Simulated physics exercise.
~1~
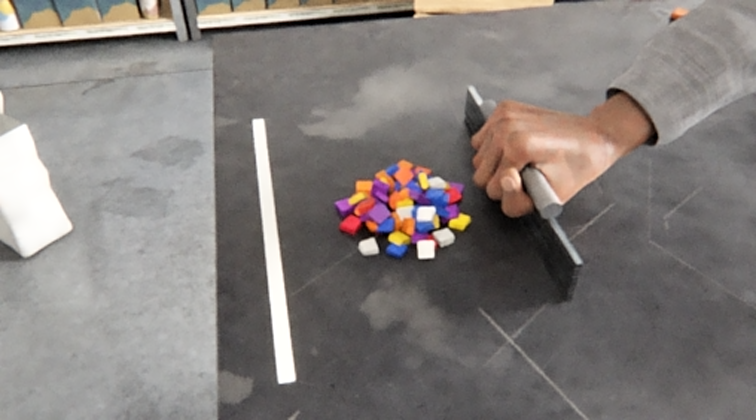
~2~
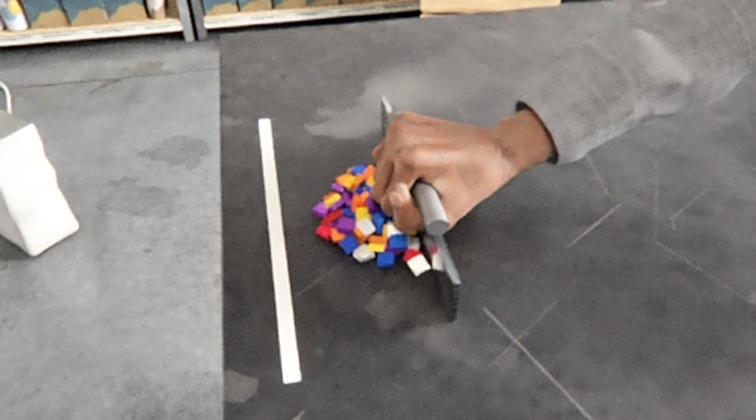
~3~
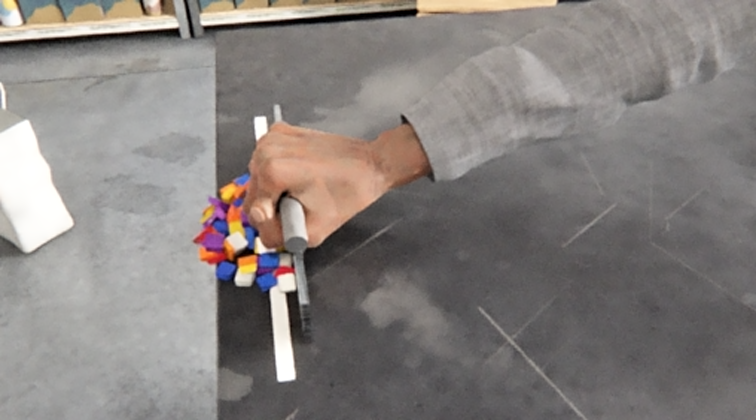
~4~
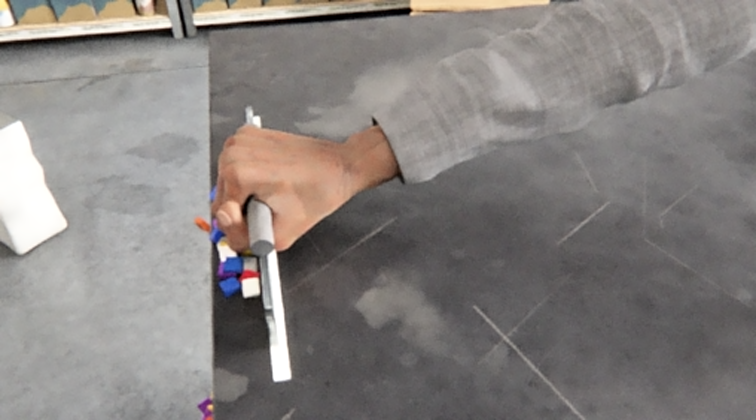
A hand gripping a flat scraper pushed a heap of small colourful pieces leftward across a dark table and over a strip of white tape, until some spilled off the table's edge and a few were left beside the blade.
